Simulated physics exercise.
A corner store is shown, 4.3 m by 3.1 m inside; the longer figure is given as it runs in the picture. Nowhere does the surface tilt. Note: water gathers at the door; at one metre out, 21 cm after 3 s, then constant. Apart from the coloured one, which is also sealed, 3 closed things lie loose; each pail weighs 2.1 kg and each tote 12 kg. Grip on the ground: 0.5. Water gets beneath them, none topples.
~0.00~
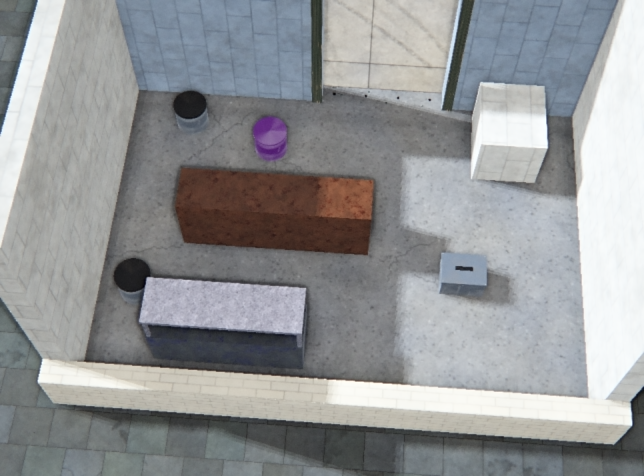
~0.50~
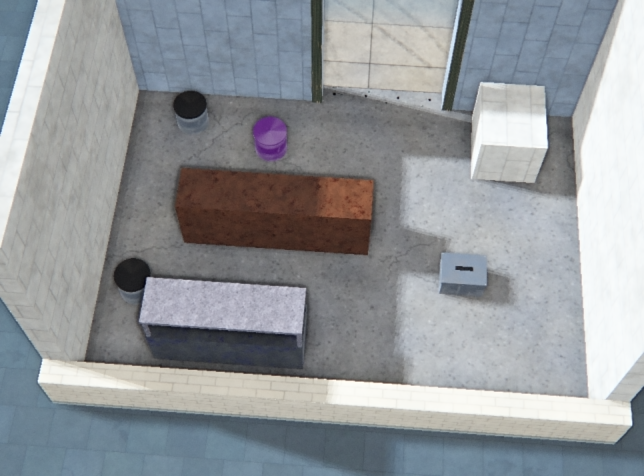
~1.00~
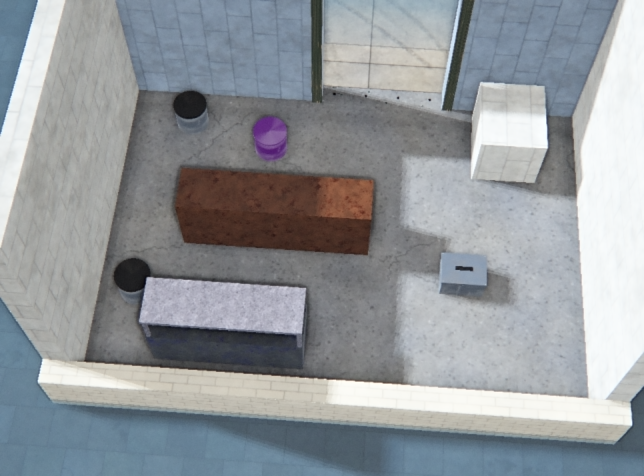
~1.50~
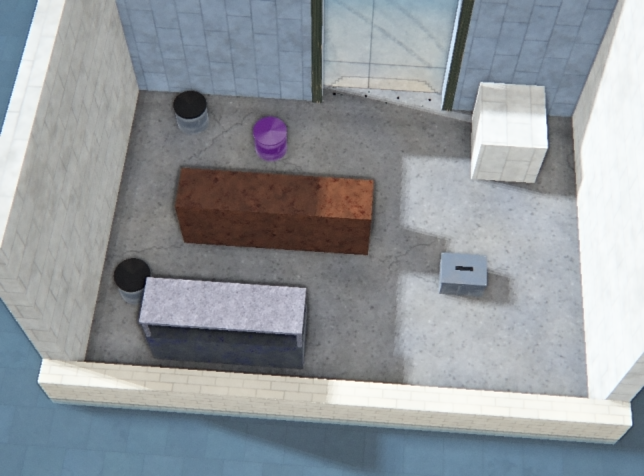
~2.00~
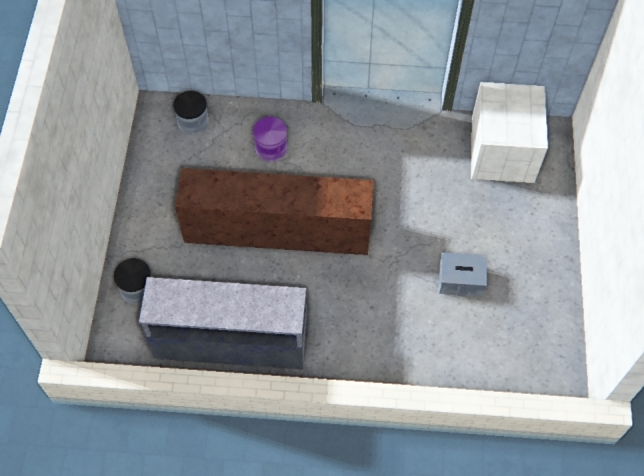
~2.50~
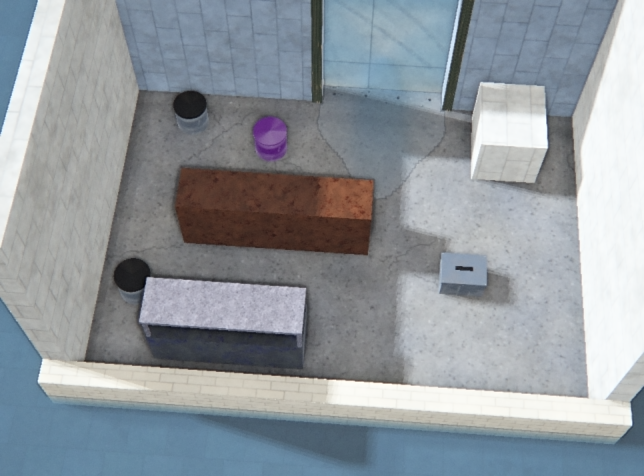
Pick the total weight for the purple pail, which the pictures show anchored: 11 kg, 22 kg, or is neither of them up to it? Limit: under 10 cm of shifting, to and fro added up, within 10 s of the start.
11 kg is enough.
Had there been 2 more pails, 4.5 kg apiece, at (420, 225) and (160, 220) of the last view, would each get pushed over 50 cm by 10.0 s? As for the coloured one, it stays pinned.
Above the mark, then below the mark.
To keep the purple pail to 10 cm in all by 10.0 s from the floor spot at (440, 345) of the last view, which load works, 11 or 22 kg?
Just the heavier works.
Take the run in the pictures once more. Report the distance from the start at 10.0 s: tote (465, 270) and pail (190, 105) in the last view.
Shifts: 140 cm / 100 cm.
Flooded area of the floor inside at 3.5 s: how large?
My estimate is roughly 3.5 m2.
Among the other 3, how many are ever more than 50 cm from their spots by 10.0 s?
That comes to 3.
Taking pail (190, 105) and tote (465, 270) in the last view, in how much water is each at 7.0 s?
I'd estimate 4 cm for the first and 13 cm for the second.
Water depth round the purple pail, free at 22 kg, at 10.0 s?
Depth: Approx. 8 cm.
After 3.5 s the purple pail would be 0 cm from its start with 11 kg and 0 cm from its start with 22 kg; 1 cm of water round it then.
After 4.5 s the purple pail would be 0 cm from its start with 11 kg and 0 cm from its start with 22 kg; 3 cm of water round it then.
After 7.0 s the purple pail would be 0 cm from its start with 11 kg and 0 cm from its start with 22 kg; 6 cm of water round it then.
After 10.0 s the purple pail would be 0 cm from its start with 11 kg and 0 cm from its start with 22 kg; 8 cm of water round it then.
